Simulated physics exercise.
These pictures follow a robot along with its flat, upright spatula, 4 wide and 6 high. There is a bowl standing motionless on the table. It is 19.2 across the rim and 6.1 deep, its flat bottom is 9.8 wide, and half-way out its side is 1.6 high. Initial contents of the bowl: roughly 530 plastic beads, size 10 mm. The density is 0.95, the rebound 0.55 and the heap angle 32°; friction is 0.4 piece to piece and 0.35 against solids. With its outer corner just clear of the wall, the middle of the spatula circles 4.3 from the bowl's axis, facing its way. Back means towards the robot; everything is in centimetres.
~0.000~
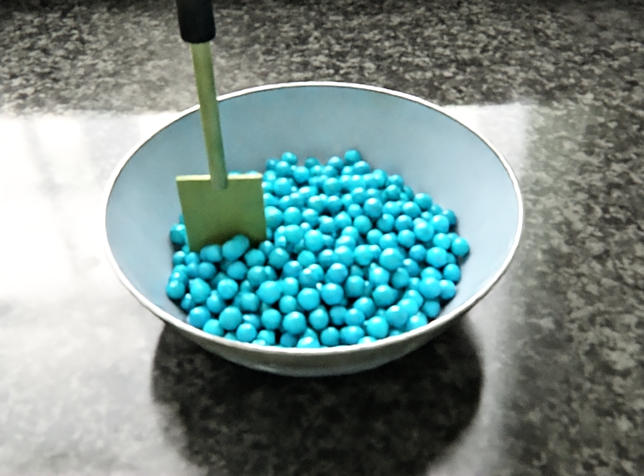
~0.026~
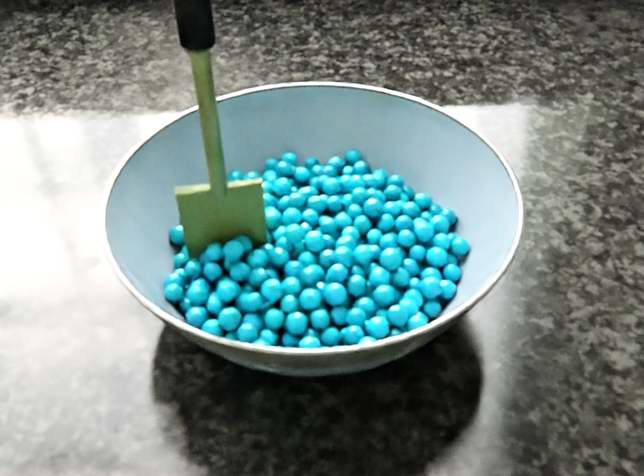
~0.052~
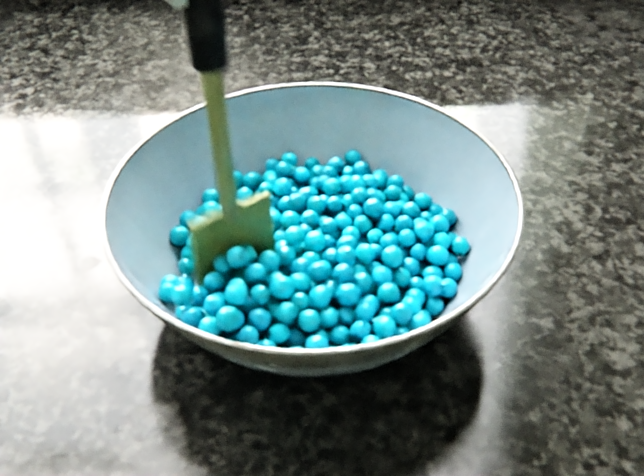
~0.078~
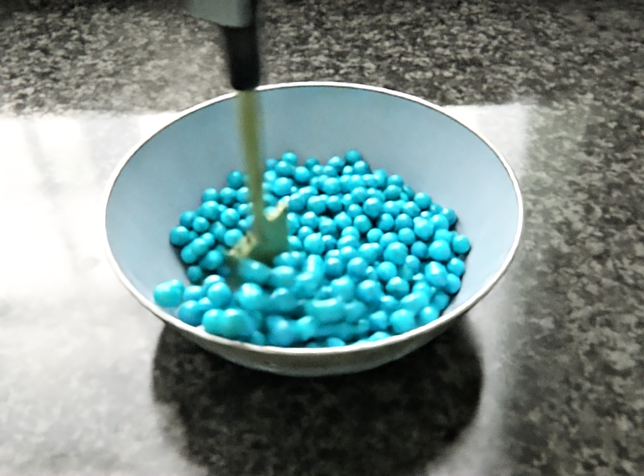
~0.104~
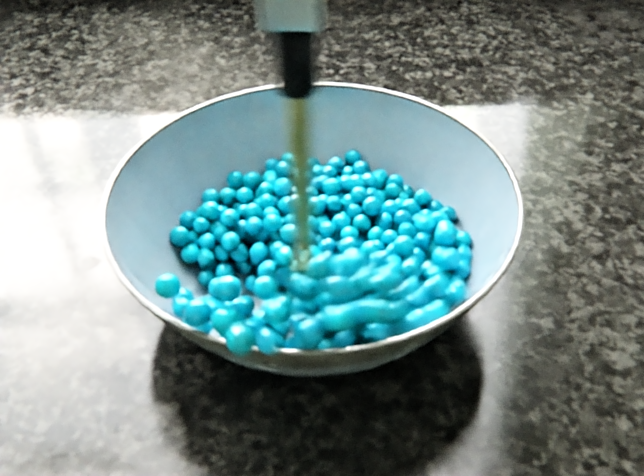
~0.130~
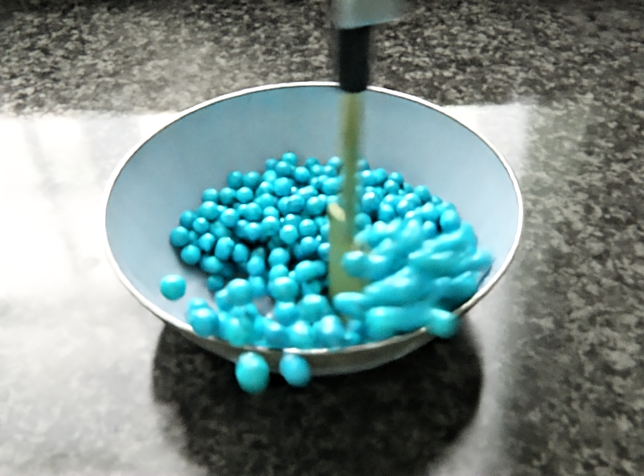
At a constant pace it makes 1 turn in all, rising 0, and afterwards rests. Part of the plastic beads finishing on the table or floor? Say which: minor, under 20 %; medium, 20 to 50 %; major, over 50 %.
That would be a medium share.
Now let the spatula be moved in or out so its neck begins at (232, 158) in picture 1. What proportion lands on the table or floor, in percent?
I'd say around 20 per cent.
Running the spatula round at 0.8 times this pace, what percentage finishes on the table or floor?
Close to 20 in a hundred.
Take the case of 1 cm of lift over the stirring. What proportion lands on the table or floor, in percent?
Some 25 per cent.
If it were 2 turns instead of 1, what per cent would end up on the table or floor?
Roughly 40 per cent.
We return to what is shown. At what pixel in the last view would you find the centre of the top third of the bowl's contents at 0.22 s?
Roughly at (418, 156).
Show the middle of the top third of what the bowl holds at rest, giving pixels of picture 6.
It is centred near (255, 303).
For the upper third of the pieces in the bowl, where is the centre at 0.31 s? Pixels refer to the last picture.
Centre estimate: (254, 129).
After 0.22 s, 202° round, highest piece 12 above the table; 470 in the bowl, 1 on the table or floor, 58 in flight or on the tool.
After 0.31 s, 294° round, highest piece 11 above the table; 415 in the bowl, 41 on the table or floor, 73 in flight or on the tool.
After 0.56 s, 0° round, highest piece 7 above the table; 356 in the bowl, 171 on the table or floor, 2 in flight or on the tool.
After 1.26 s, 0° round, highest piece 5 above the table; 356 in the bowl, 173 on the table or floor.
At rest, 356 in the bowl, 173 on the table or floor. That is 33 % on the table or floor.
